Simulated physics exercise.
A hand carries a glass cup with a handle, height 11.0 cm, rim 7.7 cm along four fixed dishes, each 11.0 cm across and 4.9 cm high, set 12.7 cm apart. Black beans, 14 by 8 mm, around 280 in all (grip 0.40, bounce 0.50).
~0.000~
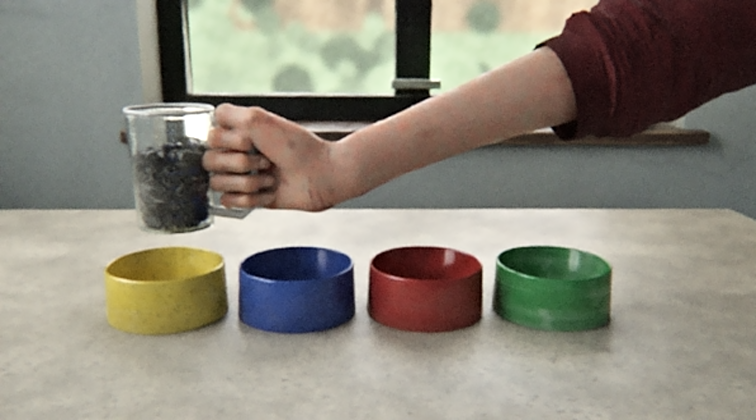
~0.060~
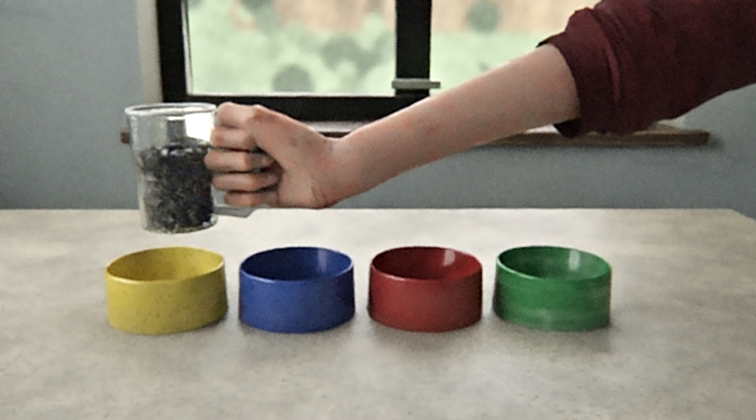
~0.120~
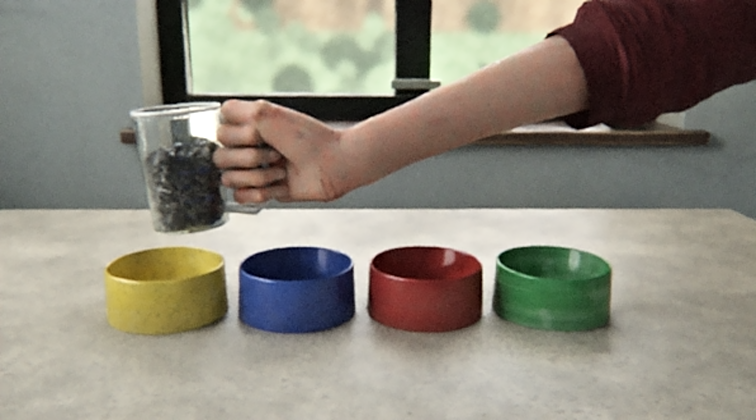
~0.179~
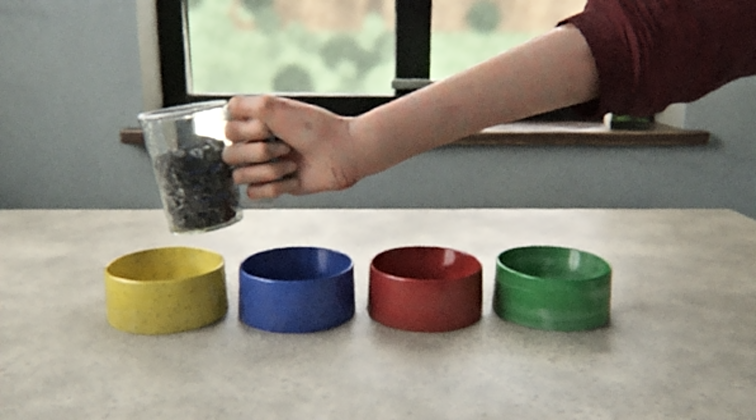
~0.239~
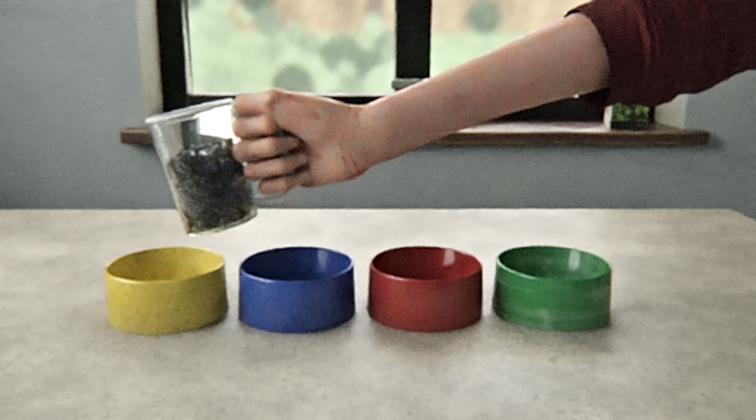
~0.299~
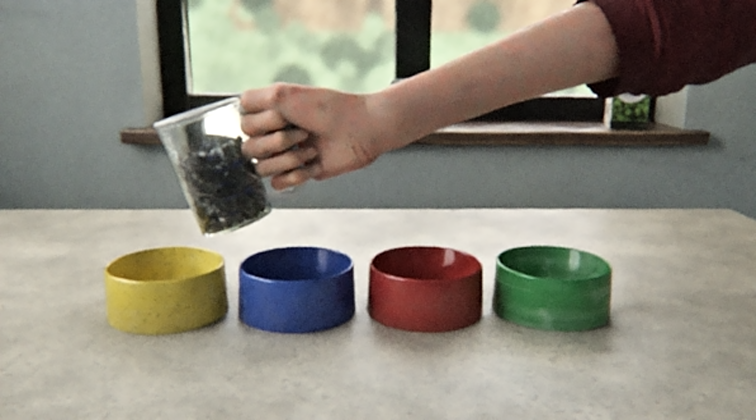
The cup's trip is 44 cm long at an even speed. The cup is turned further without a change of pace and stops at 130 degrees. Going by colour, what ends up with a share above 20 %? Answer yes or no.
Red yes, blue no, green no, yellow no, counter no.
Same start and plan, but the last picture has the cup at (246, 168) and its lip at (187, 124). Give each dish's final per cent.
Red 0, blue 0, green 100, yellow 0.
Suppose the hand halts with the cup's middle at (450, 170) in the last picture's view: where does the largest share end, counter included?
Most goes to: Red.
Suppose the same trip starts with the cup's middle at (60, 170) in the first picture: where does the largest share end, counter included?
The winner: Blue.
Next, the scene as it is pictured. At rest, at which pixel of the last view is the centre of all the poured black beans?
Near (430, 288).
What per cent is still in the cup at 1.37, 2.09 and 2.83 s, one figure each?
About 100, 0, 0.
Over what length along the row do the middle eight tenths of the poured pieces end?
Roughly 7 cm.
After 1.37 s, tilt 96 degrees; cup holds 100 %.
After 2.09 s, tilt 130 degrees; cup holds 0 %, red 95 %.
After 2.83 s, tilt 130 degrees; cup holds 0 %, red 95 %.
By 3.1 s all is still; red 95 %, blue 0 %, green 0 %, yellow 0 %, counter 5 %.
